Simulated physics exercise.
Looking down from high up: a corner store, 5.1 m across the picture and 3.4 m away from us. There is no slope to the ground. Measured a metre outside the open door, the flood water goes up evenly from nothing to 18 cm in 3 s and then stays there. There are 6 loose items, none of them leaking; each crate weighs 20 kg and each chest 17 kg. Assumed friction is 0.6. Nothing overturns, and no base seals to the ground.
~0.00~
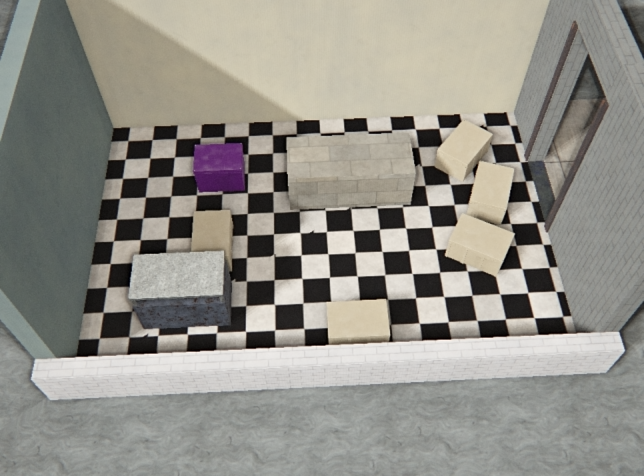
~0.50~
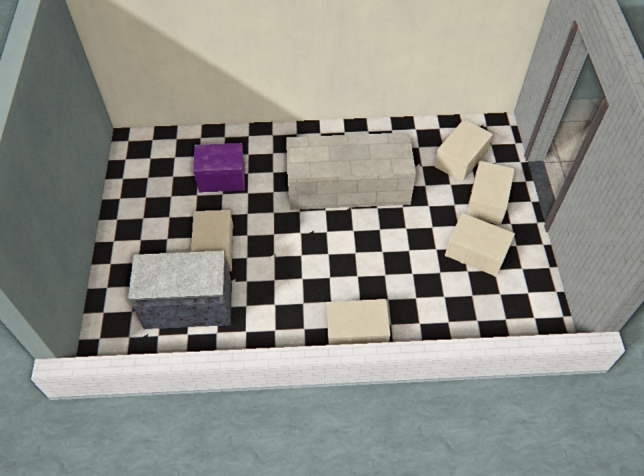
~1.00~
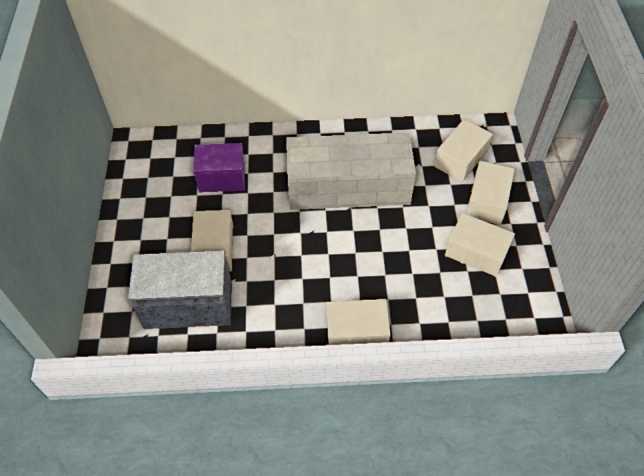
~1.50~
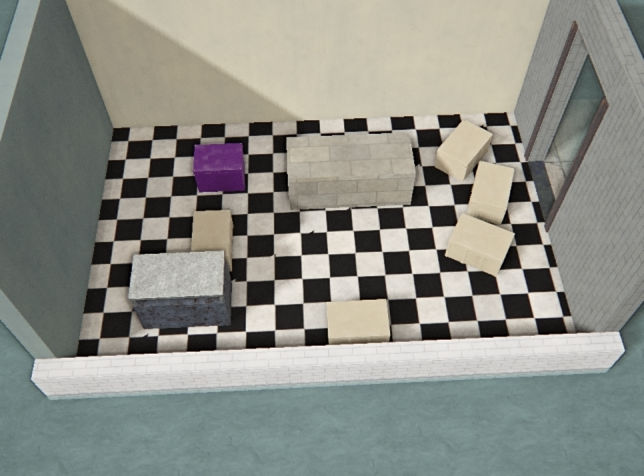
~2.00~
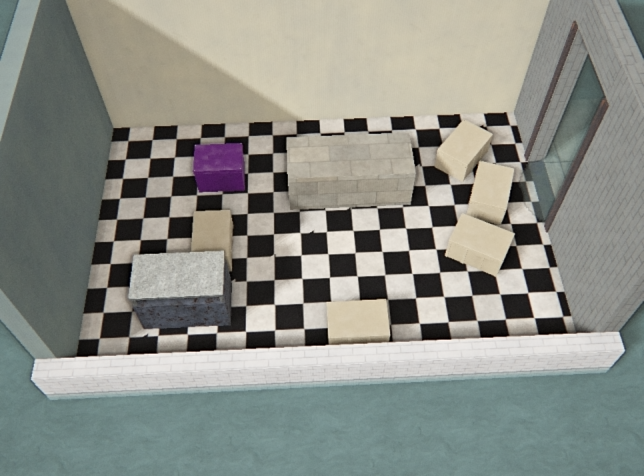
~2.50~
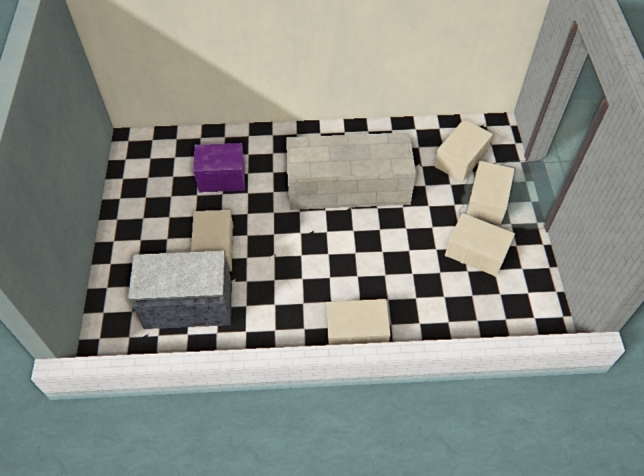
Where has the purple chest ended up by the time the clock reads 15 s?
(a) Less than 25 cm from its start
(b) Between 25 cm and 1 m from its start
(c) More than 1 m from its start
Answer: A.
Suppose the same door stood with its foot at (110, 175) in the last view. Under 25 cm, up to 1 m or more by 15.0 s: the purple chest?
Result for the purple chest: Large displacement.
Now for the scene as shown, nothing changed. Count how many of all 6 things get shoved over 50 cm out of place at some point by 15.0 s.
2.
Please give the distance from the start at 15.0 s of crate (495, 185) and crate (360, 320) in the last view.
In turn: 300 cm, 20 cm.
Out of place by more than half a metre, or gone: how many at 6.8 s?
I count 2 of them.
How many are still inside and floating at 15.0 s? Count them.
At that time the total is 3.
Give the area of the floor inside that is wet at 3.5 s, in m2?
I'd put it close to 2.0 m2.
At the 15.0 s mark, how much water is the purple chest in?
Somewhere close to 7 cm.
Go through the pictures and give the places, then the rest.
The first frame shows the purple chest at (218, 157), on the bottom; 0.0 m2 under water; 0 of 6 have shifted.
The second frame shows the purple chest at (218, 157) rests on the ground; water covers 0.0 m2; 0 of 6 have shifted.
The third frame shows the purple chest at (218, 157), on the bottom; water covers 0.0 m2; 0 of 6 have shifted.
The fourth frame shows the purple chest at (218, 157), on the bottom; water covers 0.0 m2; 0 of 6 have shifted.
The fifth frame shows the purple chest at (218, 157), on the bottom; water covers 0.1 m2; 0 of 6 have shifted.
The sixth frame shows the purple chest at (218, 157), on the bottom; 0.4 m2 under water; 0 of 6 have shifted.
After 3.5 s the purple chest is near (218, 157), 0.0 m from its start, aground; 0 afloat.
After 6.8 s the purple chest is near (218, 157), 0.0 m from its start, aground; 0 afloat.
After 11.0 s the purple chest is near (218, 157), 0.0 m from its start, aground; 0 afloat.
After 15.0 s the purple chest is near (218, 155), 0.0 m from its start, aground; 3 afloat.
